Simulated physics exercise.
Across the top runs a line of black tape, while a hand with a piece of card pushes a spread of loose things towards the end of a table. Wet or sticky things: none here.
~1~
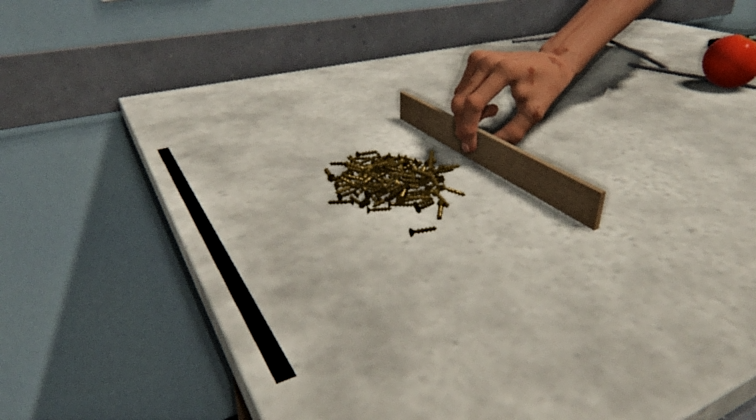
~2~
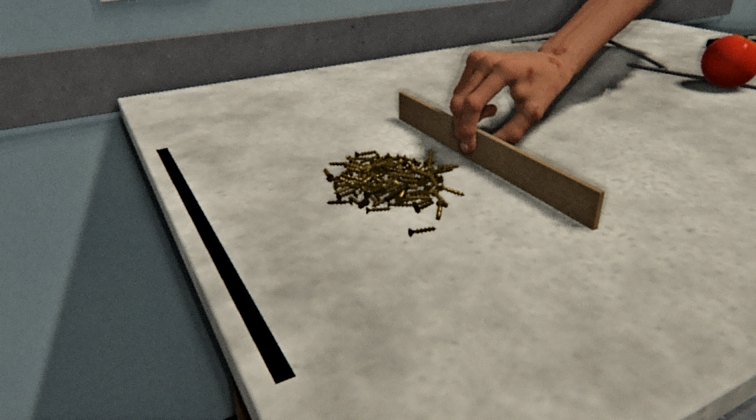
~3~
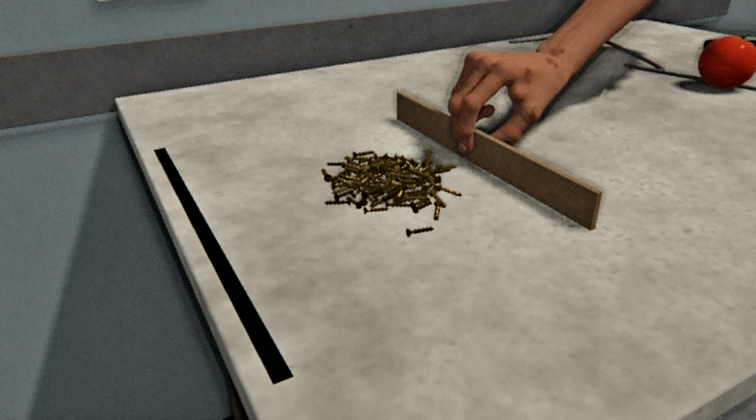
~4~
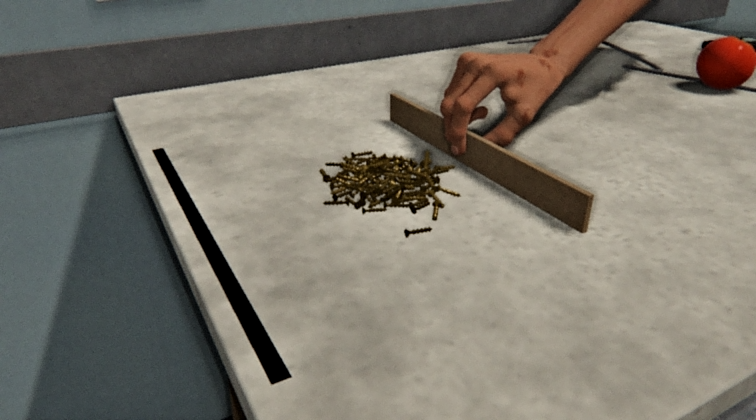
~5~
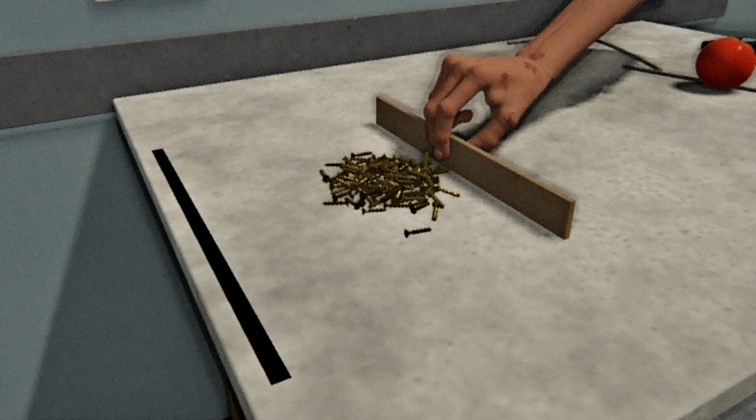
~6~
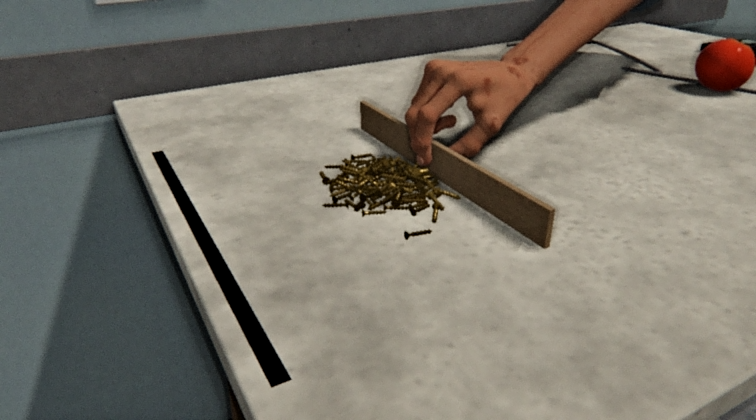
A hand held a thin piece of card upright behind a heap of brass screws on a pale tabletop, staying still at first, then slid it left towards a black tape line, nudging a few screws.
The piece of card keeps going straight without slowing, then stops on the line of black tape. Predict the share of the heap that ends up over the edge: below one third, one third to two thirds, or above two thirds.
Above two thirds.
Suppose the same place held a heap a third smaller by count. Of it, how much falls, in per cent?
Around 100 percent.
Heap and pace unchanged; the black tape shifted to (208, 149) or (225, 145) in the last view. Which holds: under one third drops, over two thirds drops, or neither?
Under a third, then below one third.
Soon, piece of card still moving, near (320, 170); heap all on the table, its front near (234, 216).
A while on, piece of card stopped at the black tape; heap most over the edge.
Towards the end, piece of card stopped at the black tape; heap nearly all over the edge.
Finally, piece of card stopped at the black tape; heap nearly all over the edge.
